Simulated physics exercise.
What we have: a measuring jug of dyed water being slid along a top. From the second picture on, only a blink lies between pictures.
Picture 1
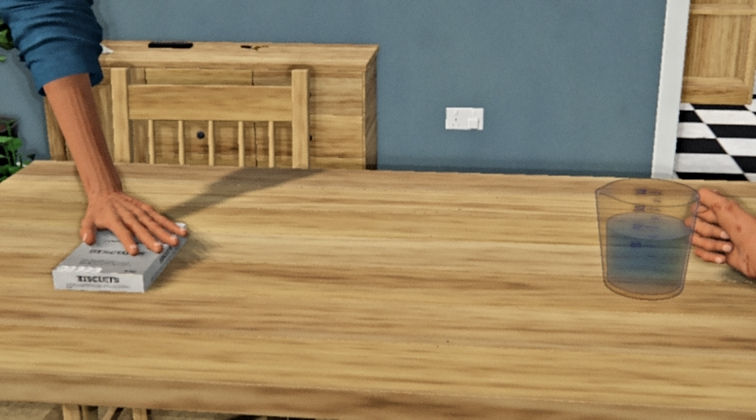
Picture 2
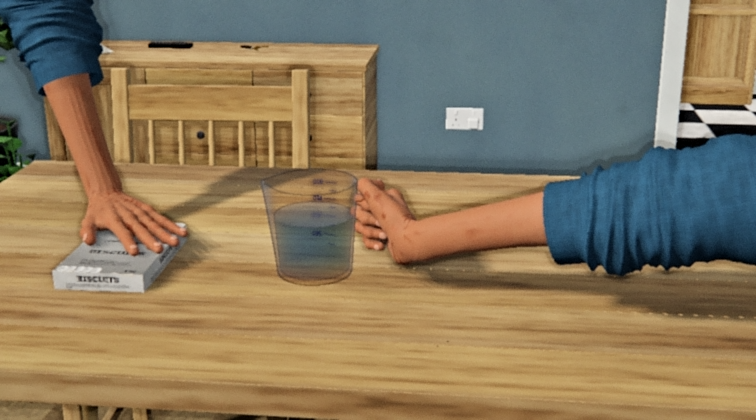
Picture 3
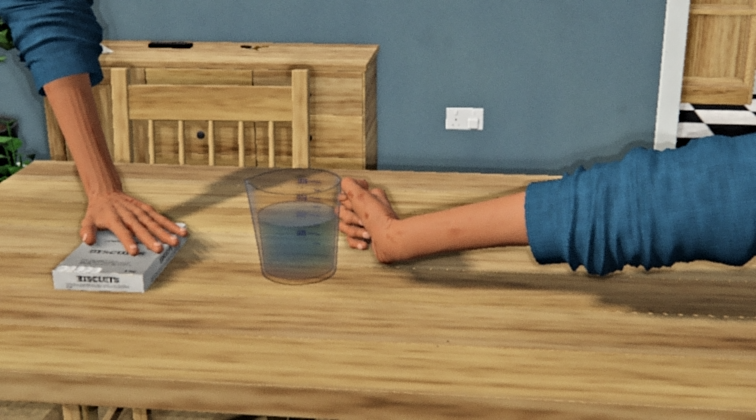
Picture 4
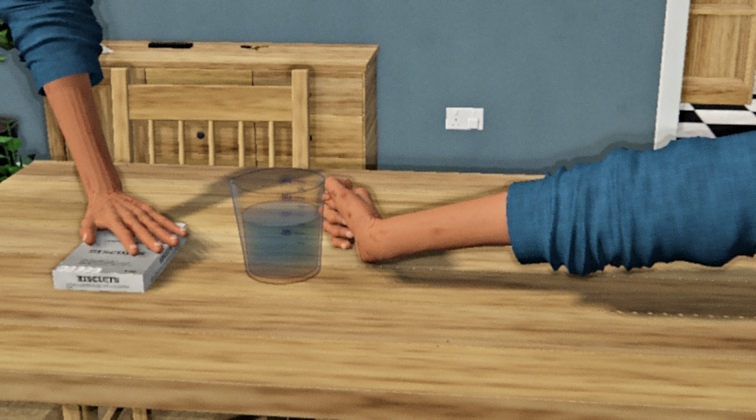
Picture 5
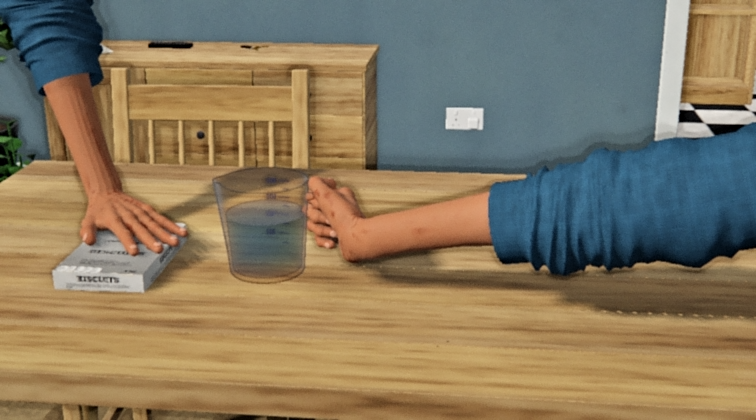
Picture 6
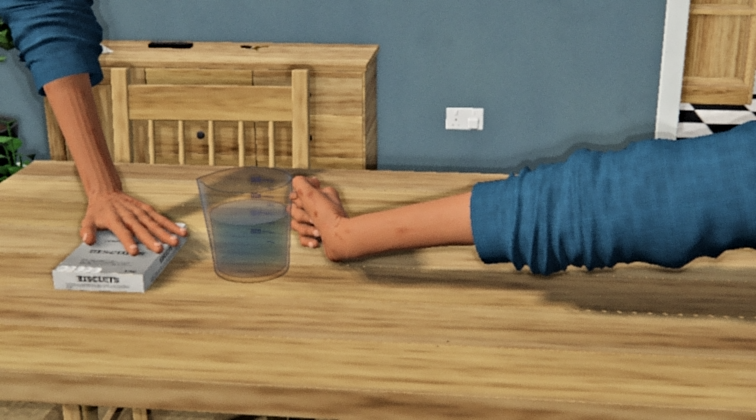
On a wooden table, a hand slides a jug of blue water left toward a packet.
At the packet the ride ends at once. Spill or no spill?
It holds.
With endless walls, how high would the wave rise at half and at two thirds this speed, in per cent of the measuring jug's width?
First 10 %, second 15 %.
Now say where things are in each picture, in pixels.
In the first picture, at rest; measuring jug (647, 237) about two thirds full; packet (124, 255).
In the second picture, under way; measuring jug about two thirds full, surface at (313, 215).
In the third picture, a step of some 15 px; measuring jug (298, 224) about two thirds full.
In the fourth picture, a step of some 15 px; measuring jug about two thirds full, surface at (281, 213).
In the fifth picture, a step of some 15 px; measuring jug (266, 223) about two thirds full.
In the sixth picture, a step of some 15 px; measuring jug about two thirds full, surface at (249, 212); packet (124, 255).
A moment on, the measuring jug meets the packet.
Further on, the dyed water surges up the wall; the wave climbs under half way to the rim.
When it is over, the measuring jug stands at the packet; all is still inside.
